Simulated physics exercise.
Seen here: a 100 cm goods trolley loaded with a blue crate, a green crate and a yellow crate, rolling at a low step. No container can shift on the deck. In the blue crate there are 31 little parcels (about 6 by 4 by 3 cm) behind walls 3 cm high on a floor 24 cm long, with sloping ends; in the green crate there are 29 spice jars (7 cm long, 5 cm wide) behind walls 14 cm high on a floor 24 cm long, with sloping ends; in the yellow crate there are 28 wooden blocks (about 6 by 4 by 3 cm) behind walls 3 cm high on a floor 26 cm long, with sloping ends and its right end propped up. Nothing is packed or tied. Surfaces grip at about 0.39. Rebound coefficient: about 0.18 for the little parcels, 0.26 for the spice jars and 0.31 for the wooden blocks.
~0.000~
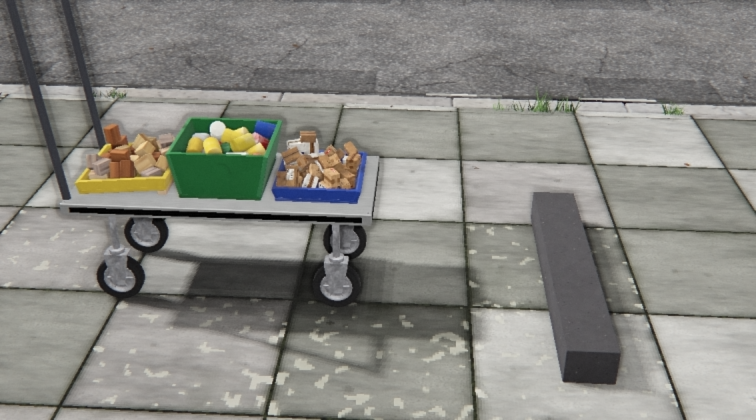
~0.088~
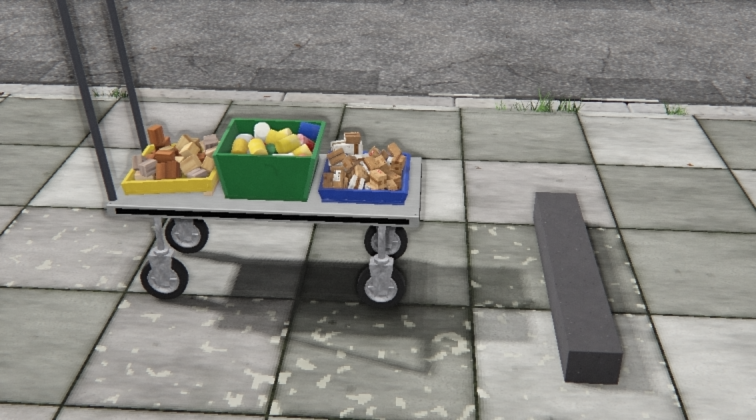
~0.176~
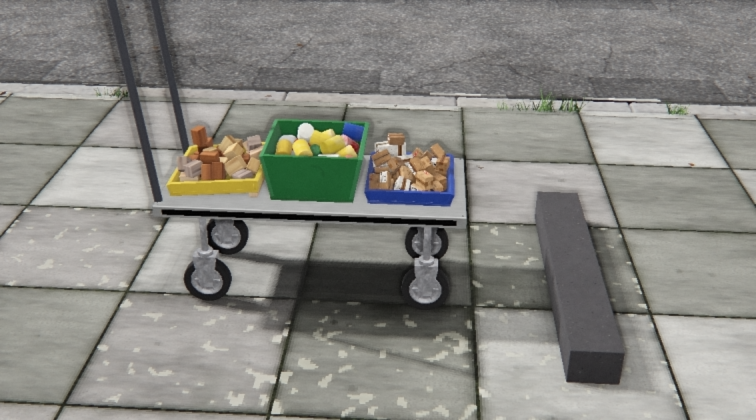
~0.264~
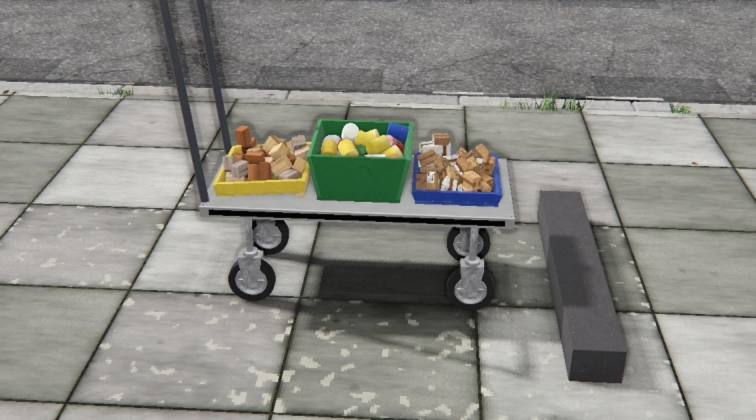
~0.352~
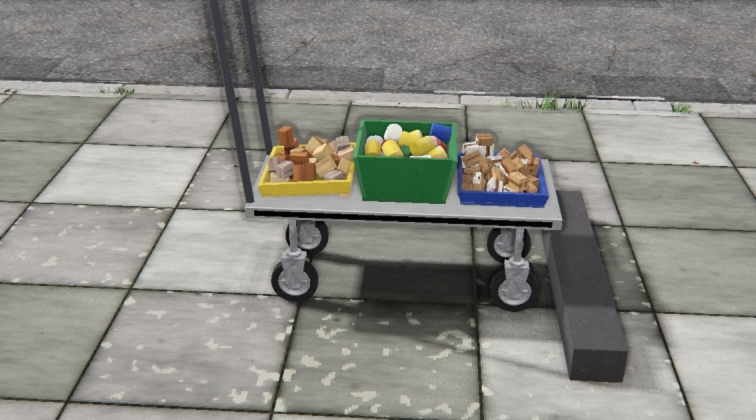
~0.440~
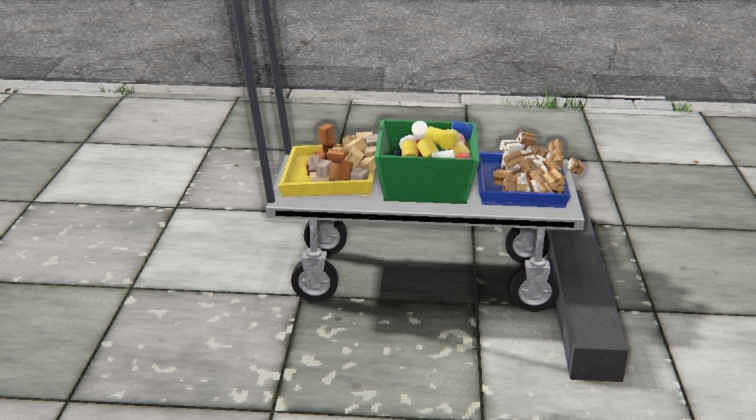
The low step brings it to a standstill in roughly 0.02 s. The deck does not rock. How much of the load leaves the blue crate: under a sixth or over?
The blue crate loses more than a sixth of its little parcels.
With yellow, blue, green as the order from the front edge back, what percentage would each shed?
Then blue crate 30, green crate 0, yellow crate 20 per cent.
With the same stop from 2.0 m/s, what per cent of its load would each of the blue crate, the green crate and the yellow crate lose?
Then blue crate 40, green crate 0, yellow crate 10 per cent.
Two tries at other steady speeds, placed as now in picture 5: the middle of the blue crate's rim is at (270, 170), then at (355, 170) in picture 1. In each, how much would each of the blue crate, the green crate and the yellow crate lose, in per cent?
Blue crate 40 then 20, green crate 0 then 0, yellow crate 20 then 0 per cent.
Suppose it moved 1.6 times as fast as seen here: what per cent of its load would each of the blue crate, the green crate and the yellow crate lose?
In that case blue crate 40, green crate 10, yellow crate 20 per cent.
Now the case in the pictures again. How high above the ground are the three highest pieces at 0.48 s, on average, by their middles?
About 54 cm.
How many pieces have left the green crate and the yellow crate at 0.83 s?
About: Green crate 0, yellow crate 2.
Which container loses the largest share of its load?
It is the blue crate.
After 0.48 s, blue crate 29 in, 2 out, green crate 29 in, 0 out and yellow crate 28 in, 0 out.
After 0.60 s, blue crate 24 in, 7 out, green crate 29 in, 0 out and yellow crate 27 in, 1 out.
After 0.83 s, blue crate 22 in, 9 out, green crate 29 in, 0 out and yellow crate 26 in, 2 out.
When it is over (at 1.34 s), blue crate 22 in, 9 out, green crate 29 in, 0 out and yellow crate 26 in, 2 out. Asked share, 9 of 31, 29 per cent.
